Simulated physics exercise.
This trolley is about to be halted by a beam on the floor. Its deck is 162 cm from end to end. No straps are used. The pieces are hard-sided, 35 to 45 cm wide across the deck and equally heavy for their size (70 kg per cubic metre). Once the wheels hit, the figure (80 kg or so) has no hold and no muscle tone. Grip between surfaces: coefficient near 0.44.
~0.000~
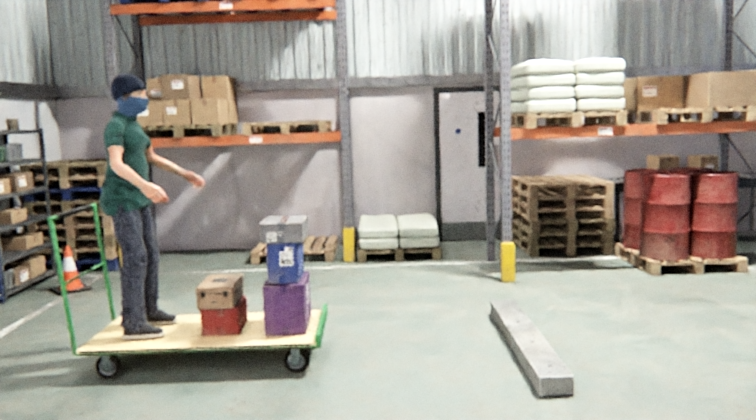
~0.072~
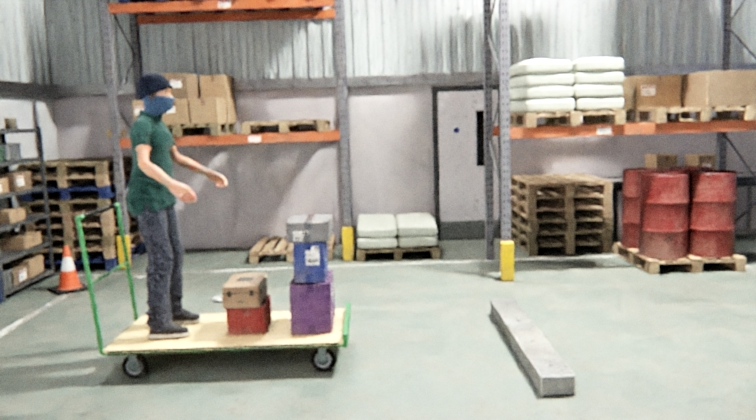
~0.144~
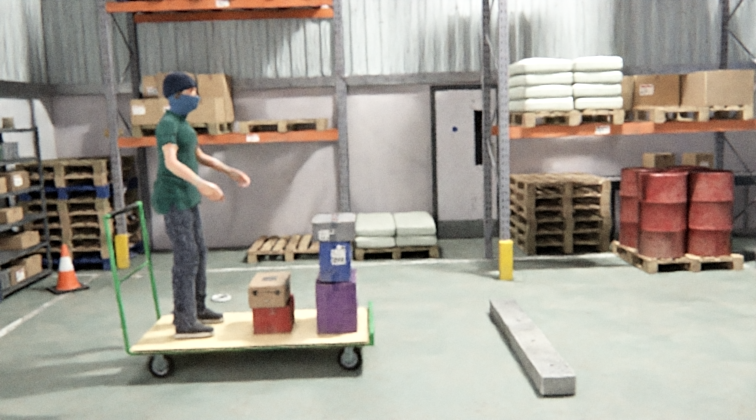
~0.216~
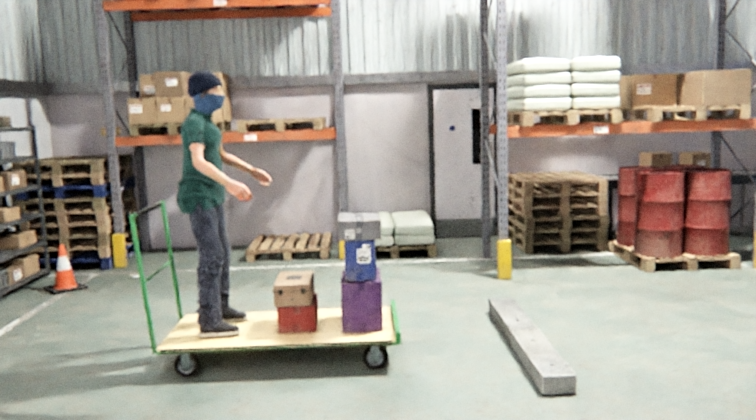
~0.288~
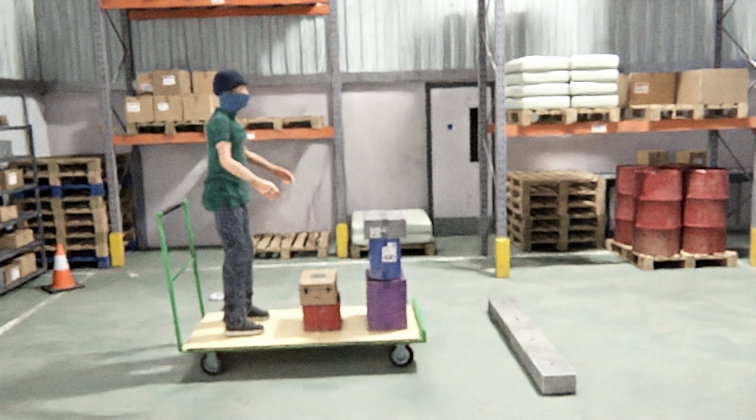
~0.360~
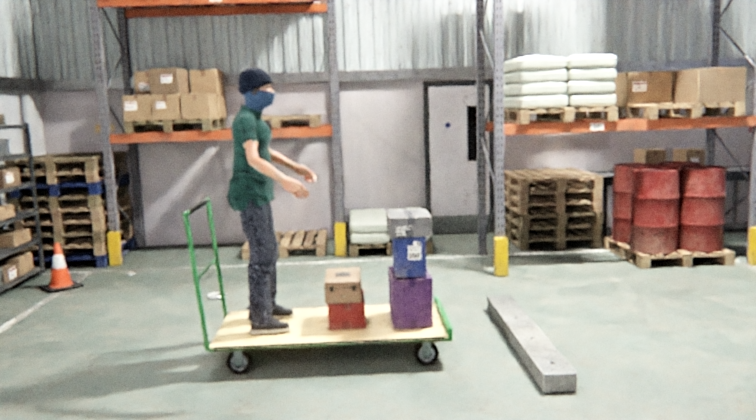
A masked figure in a green shirt stands on a flatbed trolley with stacked boxes, rolling steadily rightward across a warehouse floor.
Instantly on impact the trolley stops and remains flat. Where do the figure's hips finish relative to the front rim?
The figure's hips finish beyond the front rim.
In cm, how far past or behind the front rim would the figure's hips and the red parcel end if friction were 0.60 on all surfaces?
Hips 120 past, red 50 behind.
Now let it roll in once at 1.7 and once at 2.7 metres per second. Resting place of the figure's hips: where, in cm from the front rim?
Roughly 70 cm behind the front rim on the first try and 80 cm past it on the second.
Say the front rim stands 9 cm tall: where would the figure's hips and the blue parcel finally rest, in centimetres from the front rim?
In that case hips 90 past, blue 80 past.
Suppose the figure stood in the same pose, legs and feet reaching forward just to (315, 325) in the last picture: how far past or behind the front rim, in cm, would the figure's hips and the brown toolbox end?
Result: Hips 90 cm beyond the rim; brown 40 cm beyond it.
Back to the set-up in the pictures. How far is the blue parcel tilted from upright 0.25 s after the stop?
Some 50°.
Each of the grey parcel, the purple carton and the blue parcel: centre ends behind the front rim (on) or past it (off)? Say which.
Final: Grey gone, purple gone, blue gone.
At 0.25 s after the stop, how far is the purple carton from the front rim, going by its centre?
Roughly 10 cm short of the front rim.
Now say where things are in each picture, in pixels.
The first frame shows hips (127, 195), red parcel (225, 315), rim corner (318, 342); 145 cm still to roll.
The second frame shows hips (152, 194), red parcel (250, 314), rim corner (345, 341); 128 cm still to roll.
The third frame shows hips (177, 193), red parcel (274, 313), rim corner (372, 340); 110 cm still to roll.
The fourth frame shows hips (202, 192), red parcel (298, 312), rim corner (398, 339); 92 cm still to roll.
The fifth frame shows hips (226, 191), red parcel (322, 311), rim corner (425, 337); 75 cm still to roll.
The sixth frame shows hips (251, 189), red parcel (347, 309), rim corner (451, 335); 57 cm still to roll. Speed about 2.4 m/s.
Impact comes at 0.59 s.
After 0.84 s the figure's hips are 74 cm behind the rim, near (419, 218) in the last picture's view.
After 1.14 s the figure's hips are 29 cm behind the rim, near (481, 235) in the last picture's view.
After 1.59 s the figure's hips are 20 cm past the rim, near (548, 251) in the last picture's view.
At rest, 4.6 s, past the rim, purple carton, blue parcel, grey parcel and the figure's hips; behind it, red parcel and brown toolbox.
